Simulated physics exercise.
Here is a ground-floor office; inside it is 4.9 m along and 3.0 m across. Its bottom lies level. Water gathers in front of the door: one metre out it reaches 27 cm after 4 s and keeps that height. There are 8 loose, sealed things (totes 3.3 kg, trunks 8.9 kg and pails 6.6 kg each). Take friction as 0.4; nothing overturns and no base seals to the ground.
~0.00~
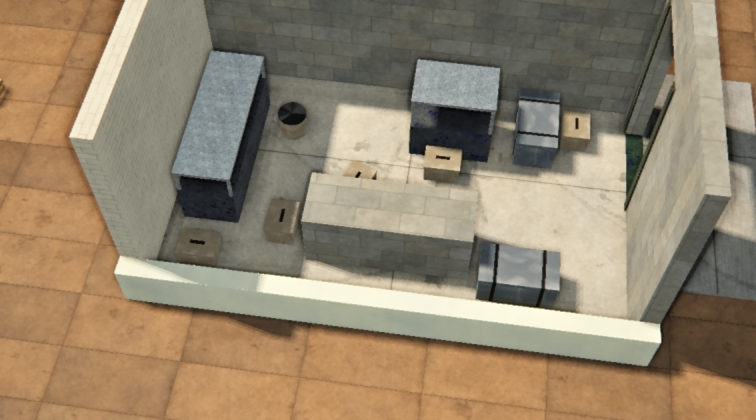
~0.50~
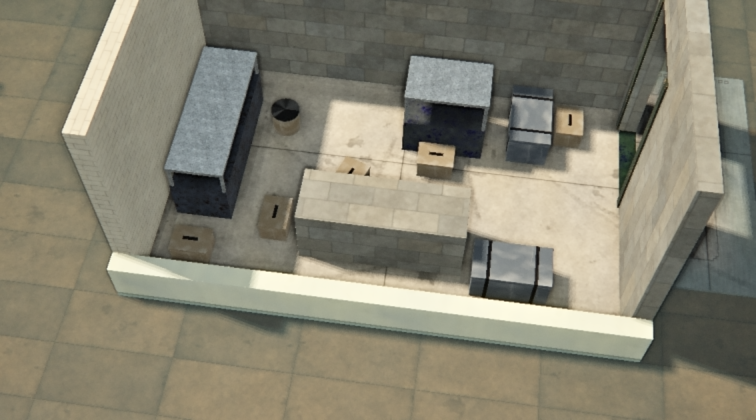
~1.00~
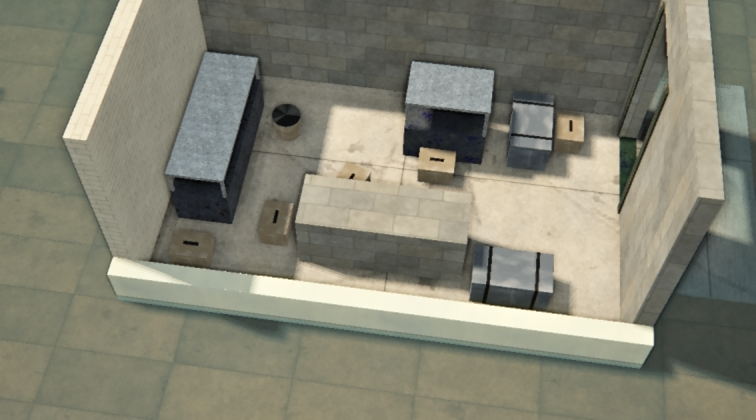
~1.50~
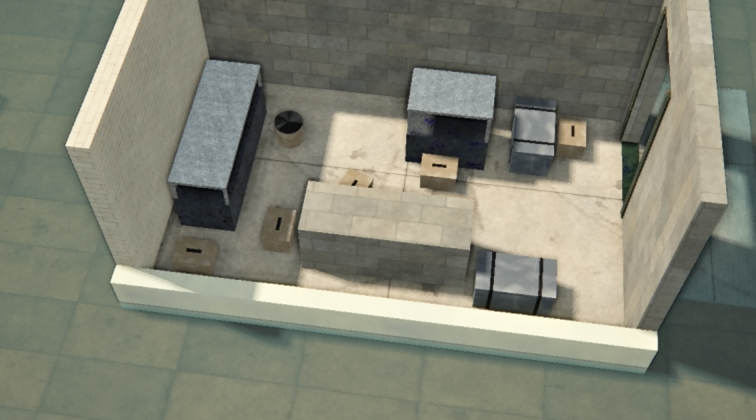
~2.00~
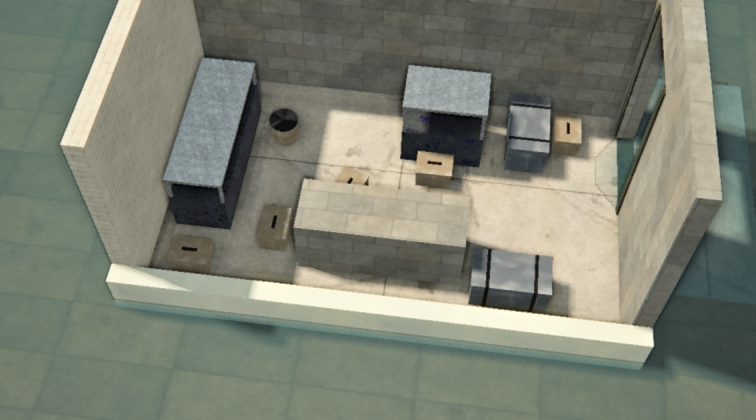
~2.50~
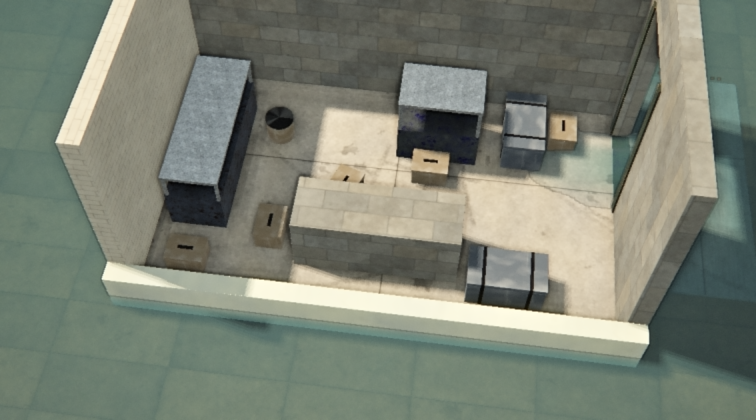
Water spreads over the tiled ground around a small roofless room, turning the orange-brown paving grey and then murky green. A thin patch then appears just inside the opening on the right wall and widens slightly across the pale floor, while the tables, boxes and bin stay in place.
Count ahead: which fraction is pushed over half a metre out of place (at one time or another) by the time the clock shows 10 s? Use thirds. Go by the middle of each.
It is one to two thirds.
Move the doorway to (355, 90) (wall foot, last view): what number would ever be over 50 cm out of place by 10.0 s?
In that case 4 of them.
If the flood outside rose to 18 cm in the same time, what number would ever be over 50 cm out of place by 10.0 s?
Then 3.
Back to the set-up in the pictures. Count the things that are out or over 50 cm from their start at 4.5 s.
By then 1.
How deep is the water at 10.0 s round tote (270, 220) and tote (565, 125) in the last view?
Roughly 14 and 11 cm.
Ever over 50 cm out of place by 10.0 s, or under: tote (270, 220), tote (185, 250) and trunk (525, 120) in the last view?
In that order: Less, short of it, short of it.
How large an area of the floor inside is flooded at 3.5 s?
About 3.5 m2.
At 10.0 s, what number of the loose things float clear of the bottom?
I count 8.
After 3.5 s 0 of 8 are over 50 cm from their spots; 1 afloat.
After 4.5 s 1 of 8 are over 50 cm from their spots; 2 afloat.
After 7.0 s 4 of 8 are over 50 cm from their spots; 6 afloat.
After 10.0 s 5 of 8 are over 50 cm from their spots, and 5 have been at some point; 8 afloat.
